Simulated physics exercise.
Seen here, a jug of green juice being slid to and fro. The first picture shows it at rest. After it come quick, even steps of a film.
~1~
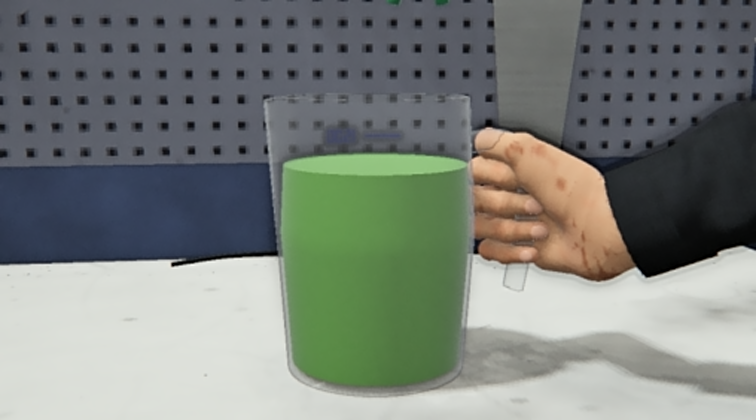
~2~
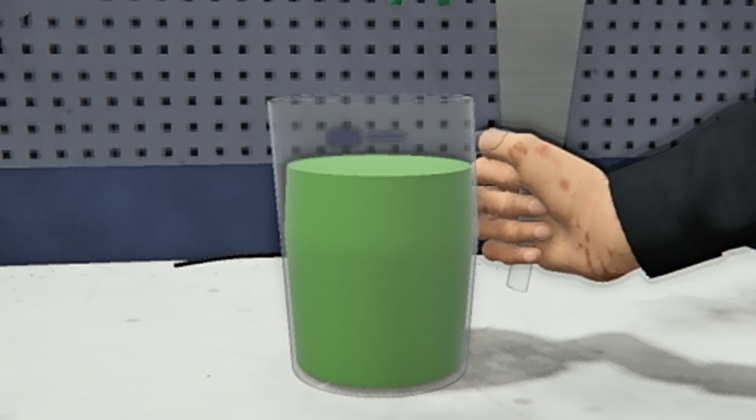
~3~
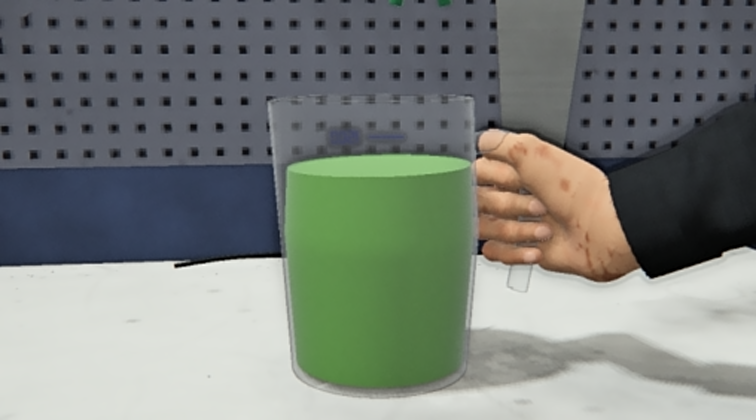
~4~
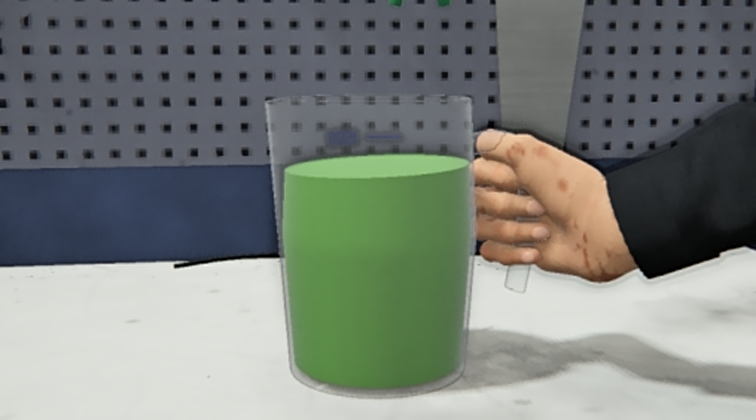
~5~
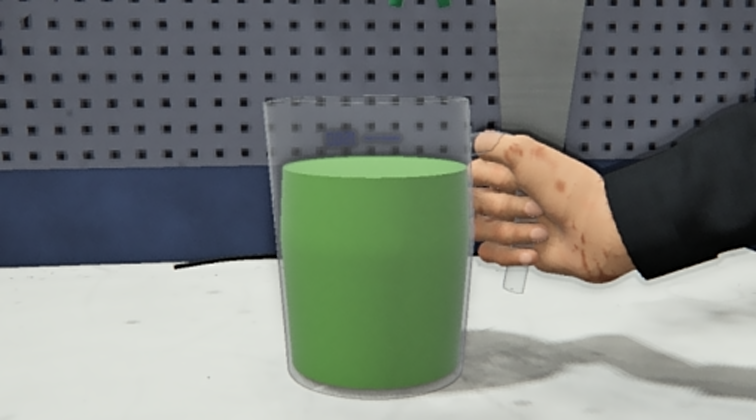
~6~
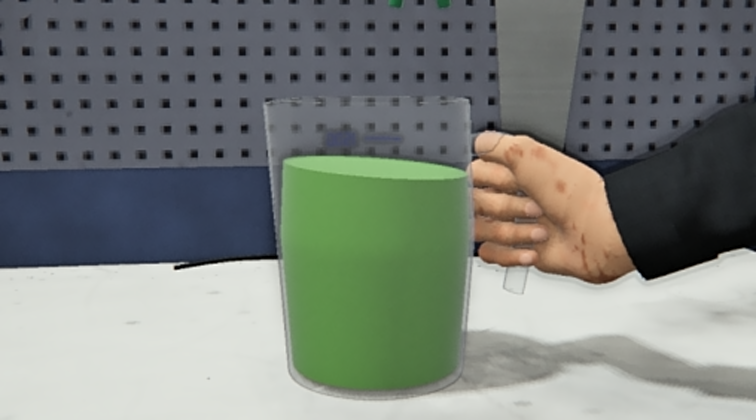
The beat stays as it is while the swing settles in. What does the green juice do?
The jug keeps it all in.
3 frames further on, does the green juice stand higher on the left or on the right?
On the right-hand side.
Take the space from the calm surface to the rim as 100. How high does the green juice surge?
Near 40 in a hundred.
A moment on, the highest wave so far stays far below the rim.
Further on, the highest wave so far climbs under half way to the rim.
When it is over, the highest wave so far climbs under half way to the rim; nothing has left it.
